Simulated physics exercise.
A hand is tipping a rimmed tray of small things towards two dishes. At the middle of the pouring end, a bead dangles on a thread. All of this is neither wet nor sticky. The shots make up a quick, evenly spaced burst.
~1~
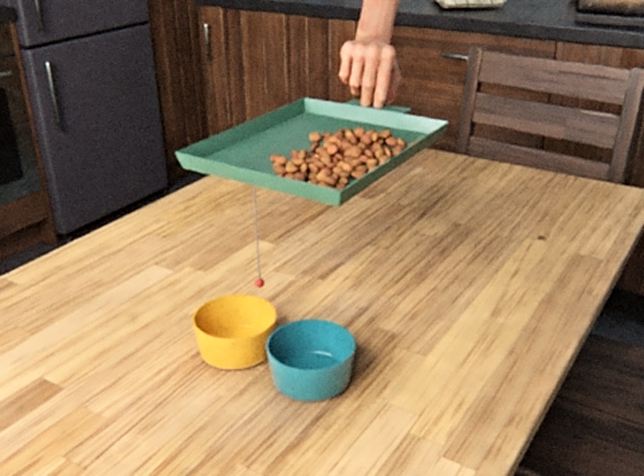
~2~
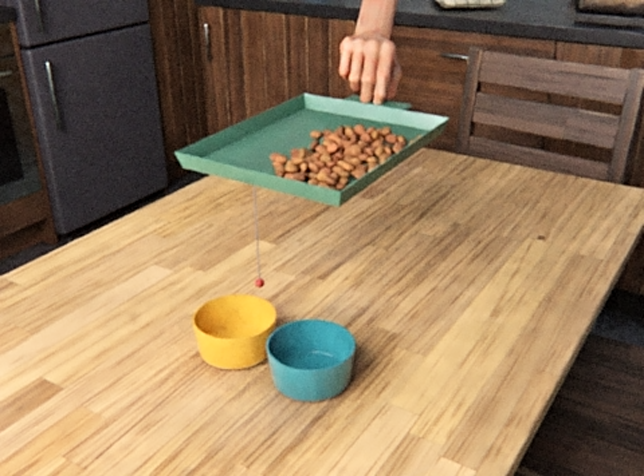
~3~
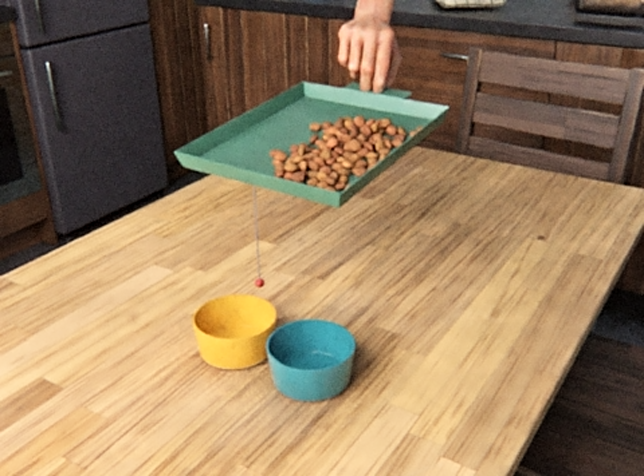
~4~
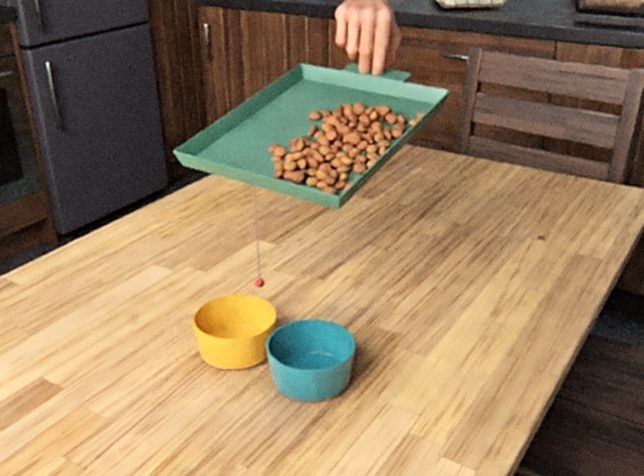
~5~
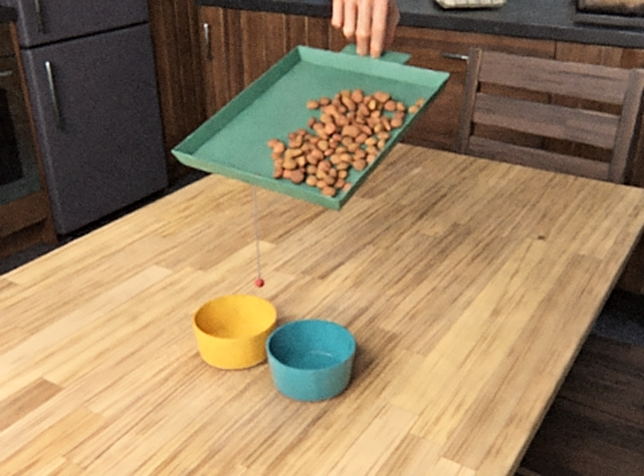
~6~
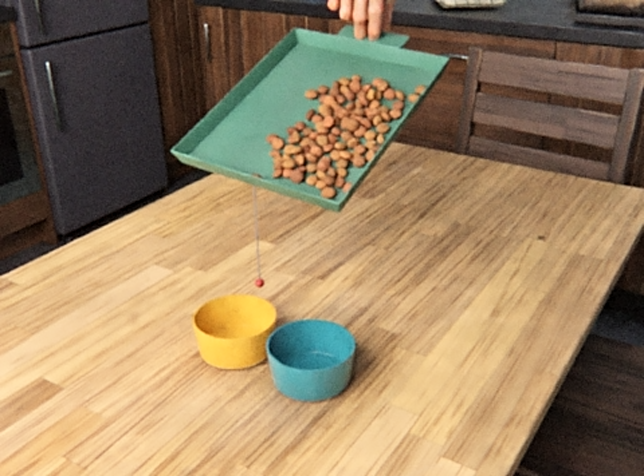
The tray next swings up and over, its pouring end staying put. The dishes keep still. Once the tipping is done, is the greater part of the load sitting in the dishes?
Yes, the greater part is in the dishes.
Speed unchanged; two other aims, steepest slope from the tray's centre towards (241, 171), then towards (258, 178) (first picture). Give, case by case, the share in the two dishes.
It comes to about 30 per cent the first time and about 50 per cent the second.
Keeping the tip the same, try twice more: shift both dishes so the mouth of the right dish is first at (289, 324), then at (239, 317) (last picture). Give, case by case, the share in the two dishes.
Around 50 % followed by around 30 %.
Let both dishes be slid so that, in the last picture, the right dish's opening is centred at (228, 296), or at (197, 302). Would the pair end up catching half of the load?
Well, a minority share the first time and a minority share the next.
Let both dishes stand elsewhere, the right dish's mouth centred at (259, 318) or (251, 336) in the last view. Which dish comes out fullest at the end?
Taking the places in turn, it's the right side and then the right side.
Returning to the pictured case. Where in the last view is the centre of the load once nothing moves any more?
Somewhere around (299, 366) in the last picture.
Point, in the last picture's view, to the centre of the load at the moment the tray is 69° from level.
Its middle sits at about pixel (302, 176).
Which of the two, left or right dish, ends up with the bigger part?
It turns out to be the right-positioned one.
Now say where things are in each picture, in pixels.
Corners of the pouring end near (182, 152) and (339, 188), level; middle of the load near (340, 158), bits of dog kibble; left dish near (209, 349); right dish near (286, 381); bead on its thread near (260, 283), in the first picture.
Corners of the pouring end near (182, 152) and (339, 189), level; middle of the load near (340, 157), in the second picture.
Corners of the pouring end near (181, 151) and (338, 191), tipped barely, lowest at the right corner; middle of the load near (340, 152), in the third picture.
Corners of the pouring end near (180, 150) and (338, 193), tipped a little, lowest at the right corner; middle of the load near (339, 145), in the fourth picture.
Corners of the pouring end near (179, 150) and (337, 196), tipped clearly, lowest at the right corner; middle of the load near (339, 138), in the fifth picture.
Corners of the pouring end near (178, 149) and (337, 199), tipped clearly, lowest at the right corner; middle of the load near (337, 132); left dish near (209, 349); right dish near (286, 381), in the sixth picture.
Shortly afterwards, tray tipped steeply; all but a few on the tray; a little in the air.
Next, tray tipped past a quarter turn; a little on the tray; near half in the right dish; near a quarter in the left dish; a little outside both; a little in the air.
Some moments later, tray tipped past a quarter turn; near two thirds in the right dish; near a third in the left dish; a little outside both.
In the end, tray tipped past a quarter turn; near two thirds in the right dish; near a third in the left dish; a little outside both.
